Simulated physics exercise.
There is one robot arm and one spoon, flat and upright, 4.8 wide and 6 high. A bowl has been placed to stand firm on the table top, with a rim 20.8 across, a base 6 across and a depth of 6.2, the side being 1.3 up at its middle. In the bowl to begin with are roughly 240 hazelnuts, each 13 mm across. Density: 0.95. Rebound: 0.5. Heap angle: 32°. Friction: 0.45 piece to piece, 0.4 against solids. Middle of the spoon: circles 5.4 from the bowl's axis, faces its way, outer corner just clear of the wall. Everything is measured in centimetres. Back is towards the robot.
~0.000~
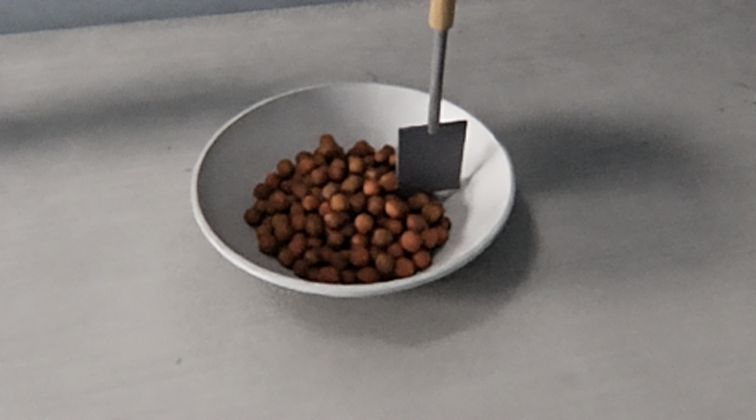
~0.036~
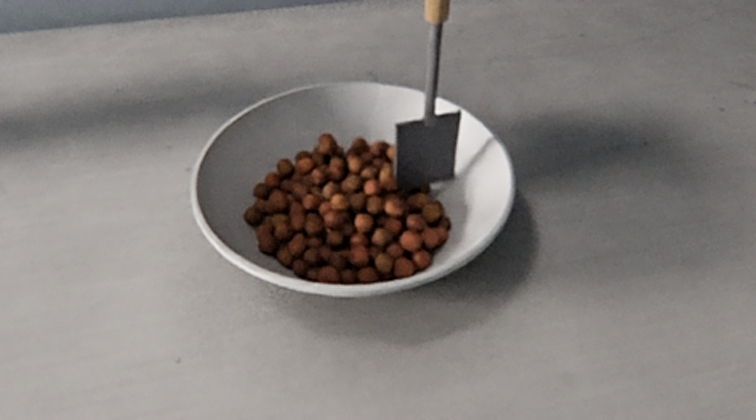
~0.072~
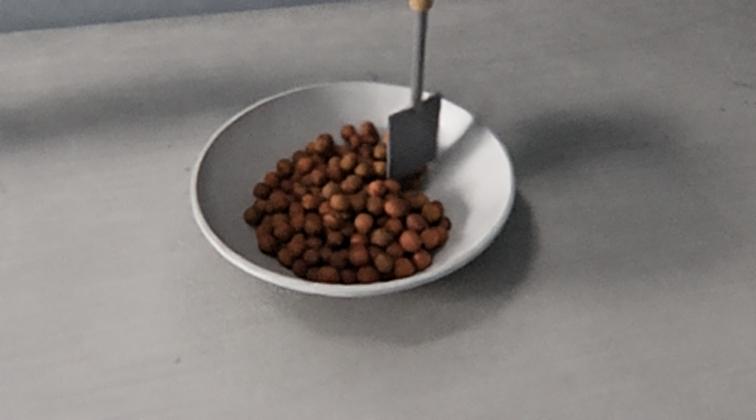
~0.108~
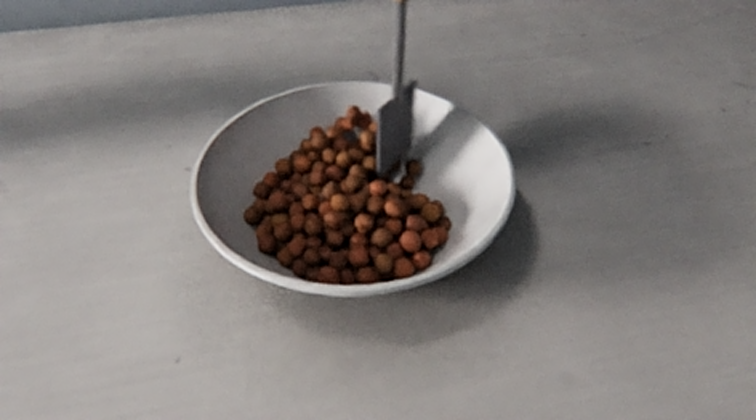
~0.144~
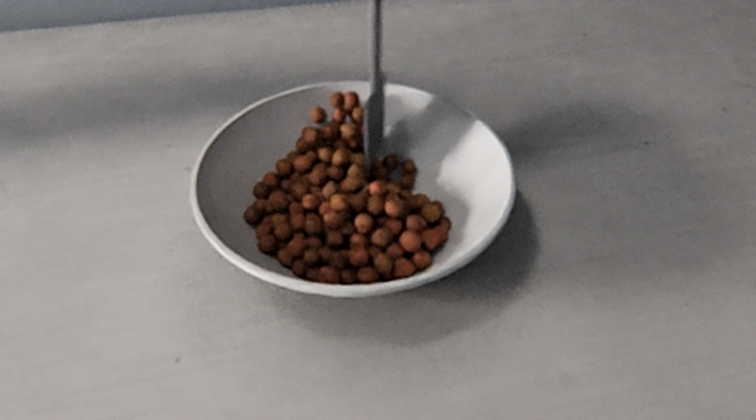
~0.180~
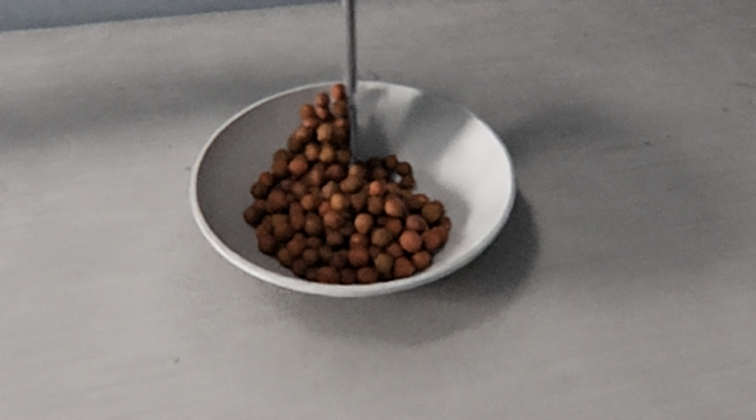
A wide white bowl holding a heap of round reddish-brown hazelnuts sits on a plain grey surface, seen from above at an angle by a still camera. A flat grey metal blade on a thin shaft with a light wooden handle stands upright among the nuts at the right. The tool sweeps left along the bowl's far side, turning edge-on and pushing nuts up toward the back rim.
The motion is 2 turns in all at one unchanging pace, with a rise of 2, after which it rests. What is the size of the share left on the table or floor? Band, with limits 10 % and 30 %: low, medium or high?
Low.
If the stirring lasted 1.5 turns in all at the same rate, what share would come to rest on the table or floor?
That would give some 5 percent.
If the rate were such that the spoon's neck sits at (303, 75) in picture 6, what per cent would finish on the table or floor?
Roughly 15 per cent.
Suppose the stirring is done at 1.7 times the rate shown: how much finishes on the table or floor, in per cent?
Estimated share: Near 25 per cent.
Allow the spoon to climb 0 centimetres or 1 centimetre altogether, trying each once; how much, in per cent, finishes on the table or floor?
That gives about 15 per cent and 10 per cent, in order.
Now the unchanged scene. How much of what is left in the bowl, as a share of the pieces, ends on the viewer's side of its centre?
It comes to near 50 percent.
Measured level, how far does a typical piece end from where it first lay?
Around 3 cm.
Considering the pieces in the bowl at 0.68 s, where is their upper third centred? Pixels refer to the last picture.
I'd put it at around (431, 195).
After 0.68 s, 332° round, highest piece 8 above the table; 234 in the bowl, 8 on the table or floor, 3 in flight or on the tool.
After 1.18 s, 224° round, highest piece 5 above the table; 230 in the bowl, 15 on the table or floor.
After 1.63 s, 0° round, highest piece 5 above the table; 230 in the bowl, 15 on the table or floor.
After 2.33 s, 0° round, highest piece 5 above the table; 230 in the bowl, 15 on the table or floor.
In the end, 230 in the bowl, 15 on the table or floor. That is 6 % on the table or floor.
